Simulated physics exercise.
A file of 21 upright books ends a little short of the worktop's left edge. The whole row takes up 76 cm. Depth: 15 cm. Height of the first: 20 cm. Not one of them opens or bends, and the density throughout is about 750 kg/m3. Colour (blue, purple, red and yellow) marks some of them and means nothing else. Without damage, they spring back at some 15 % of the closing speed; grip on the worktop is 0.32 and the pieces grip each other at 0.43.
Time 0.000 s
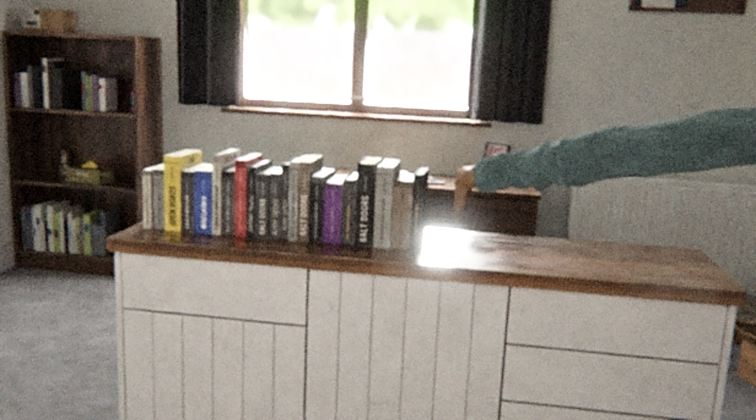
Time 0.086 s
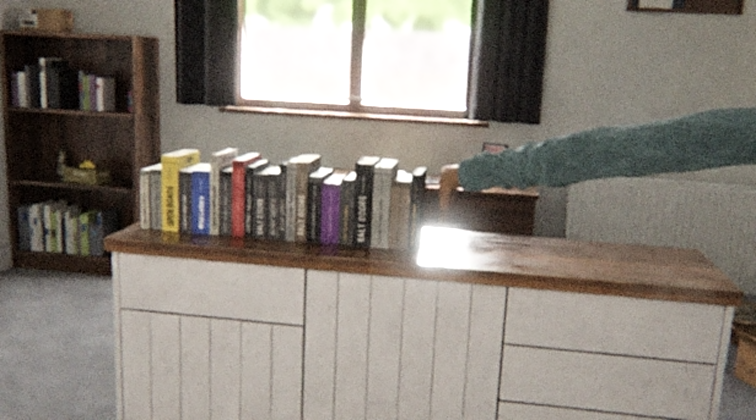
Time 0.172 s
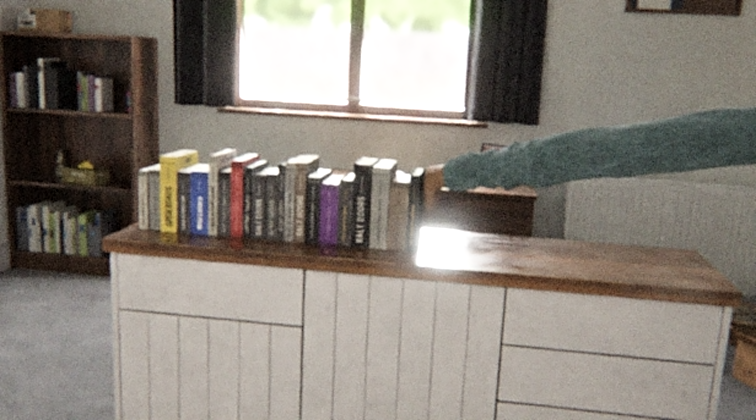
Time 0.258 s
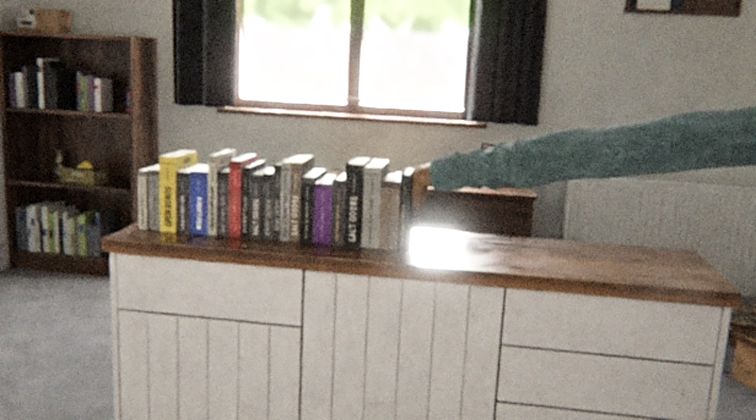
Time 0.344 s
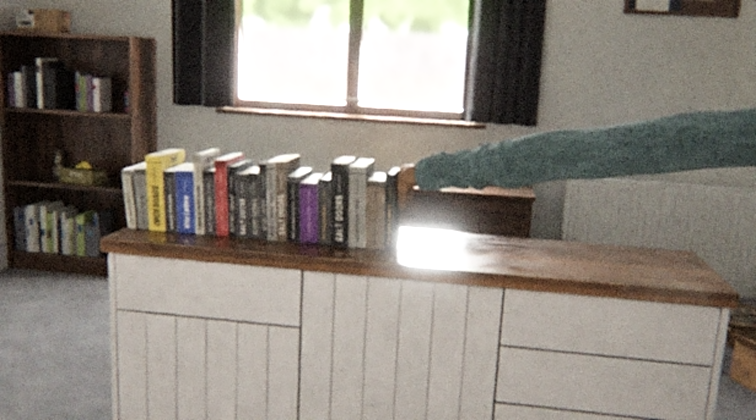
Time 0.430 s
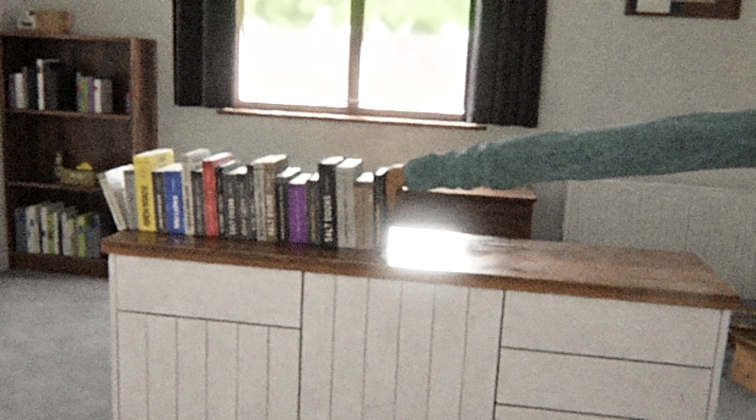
A hand in a green sleeve pushing a row of upright books leftward along a wooden worktop, the leftmost ones leaning left.
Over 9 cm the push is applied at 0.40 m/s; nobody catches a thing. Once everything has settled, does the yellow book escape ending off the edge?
No, it ends off the edge.
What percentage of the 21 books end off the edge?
Something close to 20 percent of them.
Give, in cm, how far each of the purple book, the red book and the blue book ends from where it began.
I'd estimate purple at 10 cm, red at 10 cm and blue at 20 cm.
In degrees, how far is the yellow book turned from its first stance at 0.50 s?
Measured against how it began, the tilt is near 10 degrees.
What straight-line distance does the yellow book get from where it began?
Roughly 90 centimetres.
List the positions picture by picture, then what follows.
In the first frame (pixels give the middle of a visible side), hand (467, 188) 8 cm from the first; yellow book (172, 194); purple book (333, 214); red book (240, 199); none has stirred.
The second frame shows hand (452, 188) 46 mm from the first; yellow book (170, 194).
The third frame shows hand (437, 187) 11 mm from the first; yellow book (168, 195).
The fourth frame shows hand (424, 187) 23 mm in; yellow book (168, 195); purple book (322, 214) 15 mm from its place; movement in 7 of them.
The fifth frame shows hand (410, 187) 58 mm in; yellow book (155, 194) 31 mm from its place; purple book (309, 213) 48 mm from its place; steepest lean 6°, the book at (129, 199); movement in 21 of them.
The sixth frame shows hand (399, 187) 9 cm in; yellow book (145, 194) 4° from how it stood; purple book (298, 213) 4° from how it stood; red book (210, 198) 4° from how it stood; steepest lean 21°, the book at (112, 202); movement in 21 of them.
After 0.50 s, none of the 21 books off the edge, 21 disturbed; yellow book 11° from how it stood; blue book 11° from how it stood.
After 0.76 s, 1 of the 21 books off the edge; yellow book 56° from how it stood; blue book 17° from how it stood.
After 1.04 s, 3 of the 21 books off the edge; yellow book on its side; blue book 23° from how it stood.
After 1.36 s, 4 of the 21 books off the edge; yellow book on its side; blue book 52° from how it stood.
In the end (2.3 s), 4 of the 21 books off the edge; yellow book on its side; blue book on its side; red book 15° from how it stood. From the last view, middles, blue book near (138, 215).
